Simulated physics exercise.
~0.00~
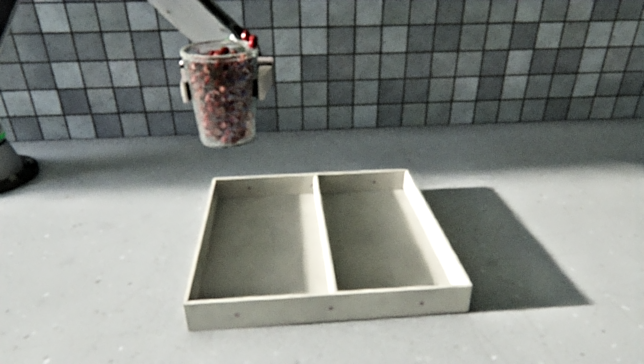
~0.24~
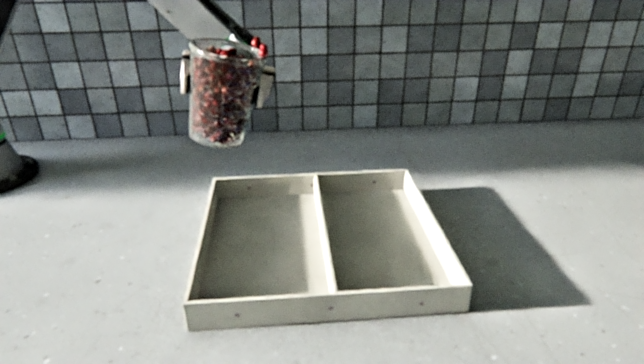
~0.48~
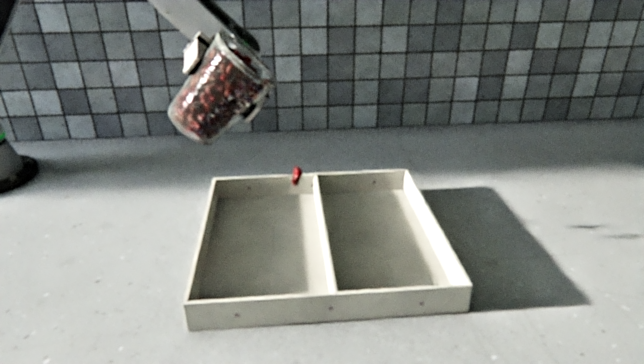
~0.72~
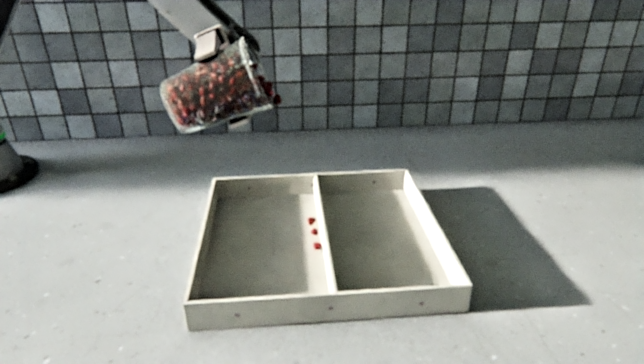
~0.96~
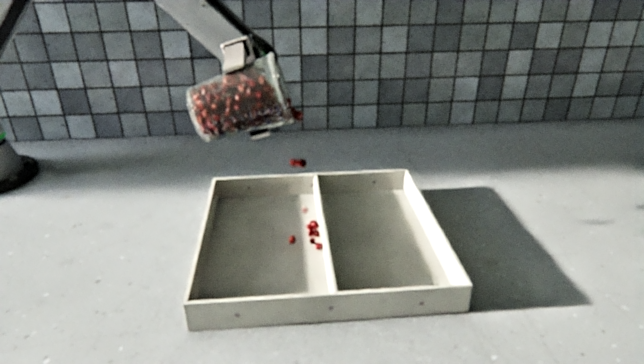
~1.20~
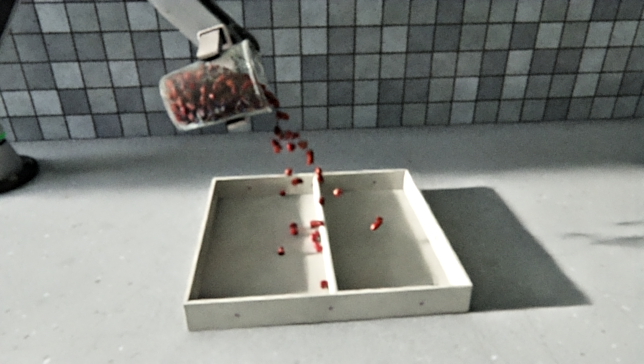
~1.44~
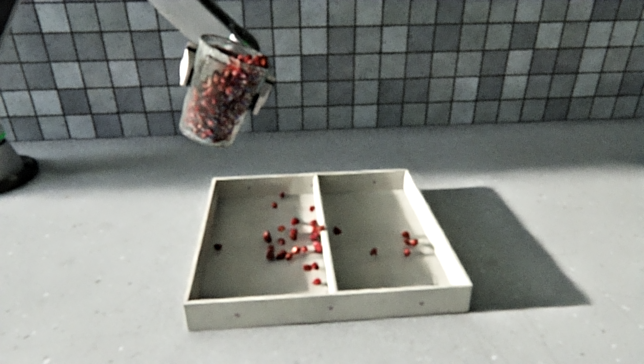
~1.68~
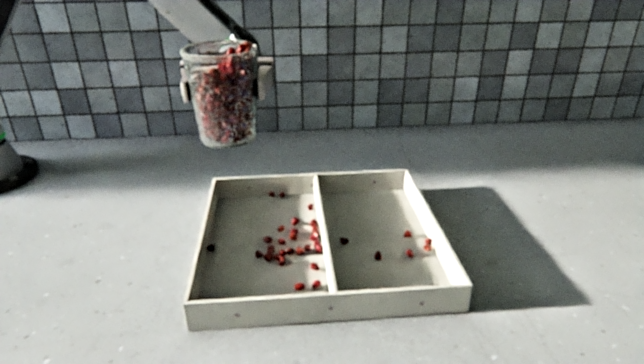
A robot arm tips a beaker, spills some red beans into a divided tray, and rights it.
